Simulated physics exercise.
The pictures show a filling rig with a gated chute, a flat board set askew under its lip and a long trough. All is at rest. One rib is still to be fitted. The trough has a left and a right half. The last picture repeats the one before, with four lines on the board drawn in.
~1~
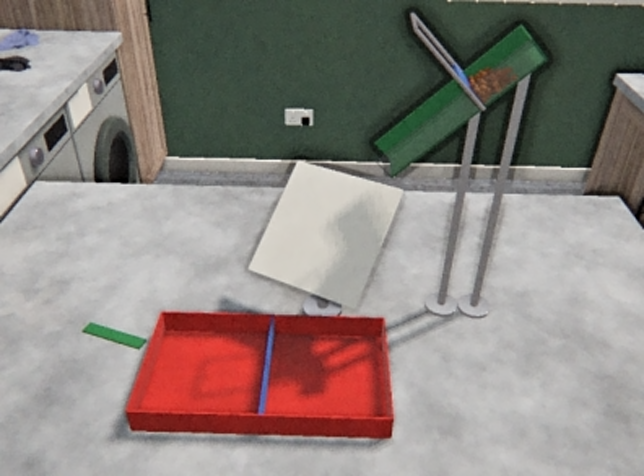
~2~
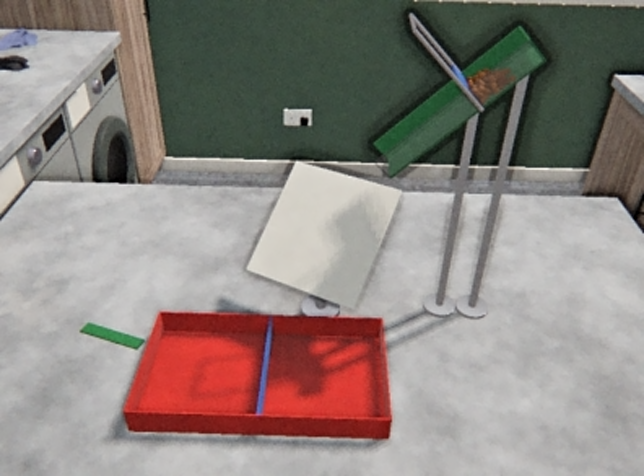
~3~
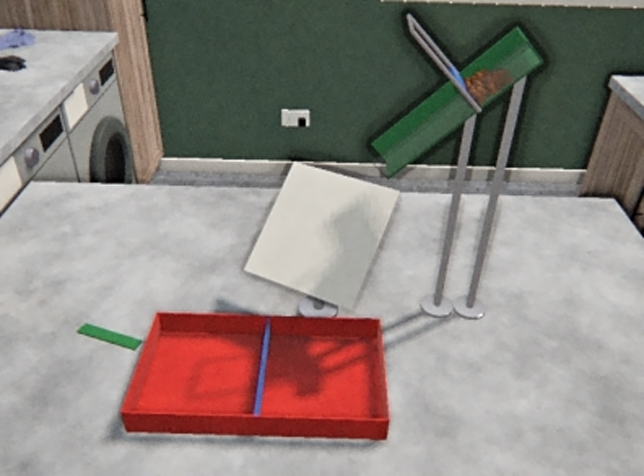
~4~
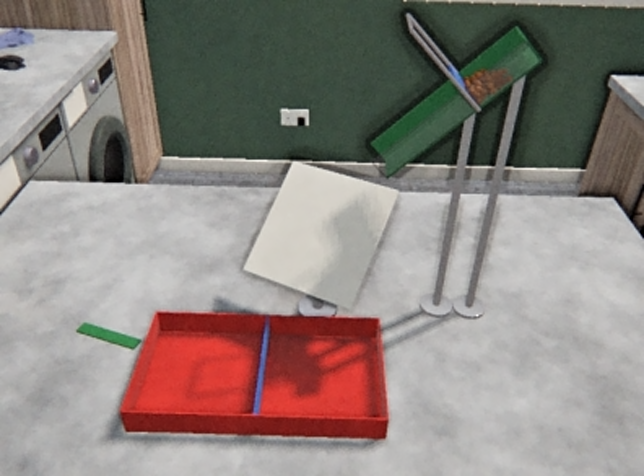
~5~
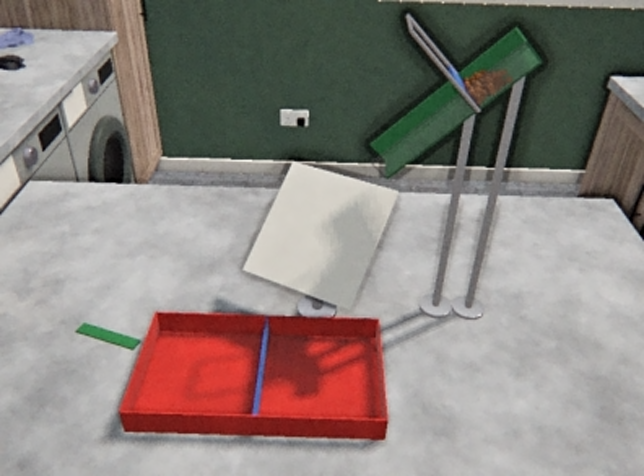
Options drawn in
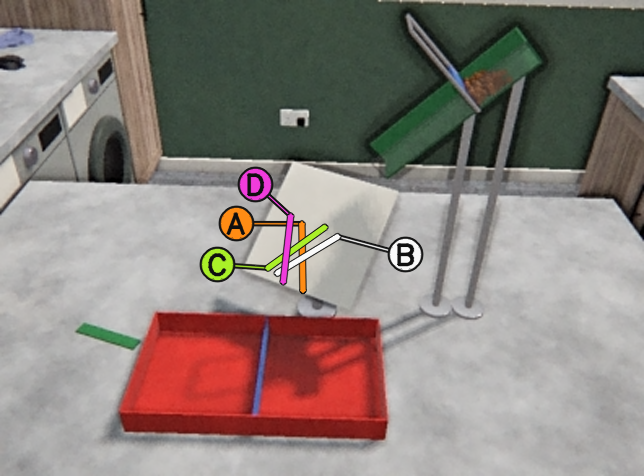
At first, a green chute on thin grey legs holds a clump of small brown pieces behind a closed gate, above a tilted white board and a red trough with a blue divider. The view shifts very slightly, but the chute, board and trough all stay still through the end.
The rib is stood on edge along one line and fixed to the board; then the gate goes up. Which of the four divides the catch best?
C is best.
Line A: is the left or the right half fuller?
Right.
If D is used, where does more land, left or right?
More lands on the right.
On the marked copy, line A from (301, 223) to (303, 290); line B from (337, 236) to (277, 273); line C from (324, 227) to (267, 268); line D from (290, 215) to (283, 281).
For line A, of what is caught, just a few in the left half, almost all in the right.
For line B, of what is caught, almost all in the left half, just a few in the right.
For line C, of what is caught, roughly two thirds in the left half, roughly a third in the right.
For line D, of what is caught, just a few in the left half, almost all in the right.
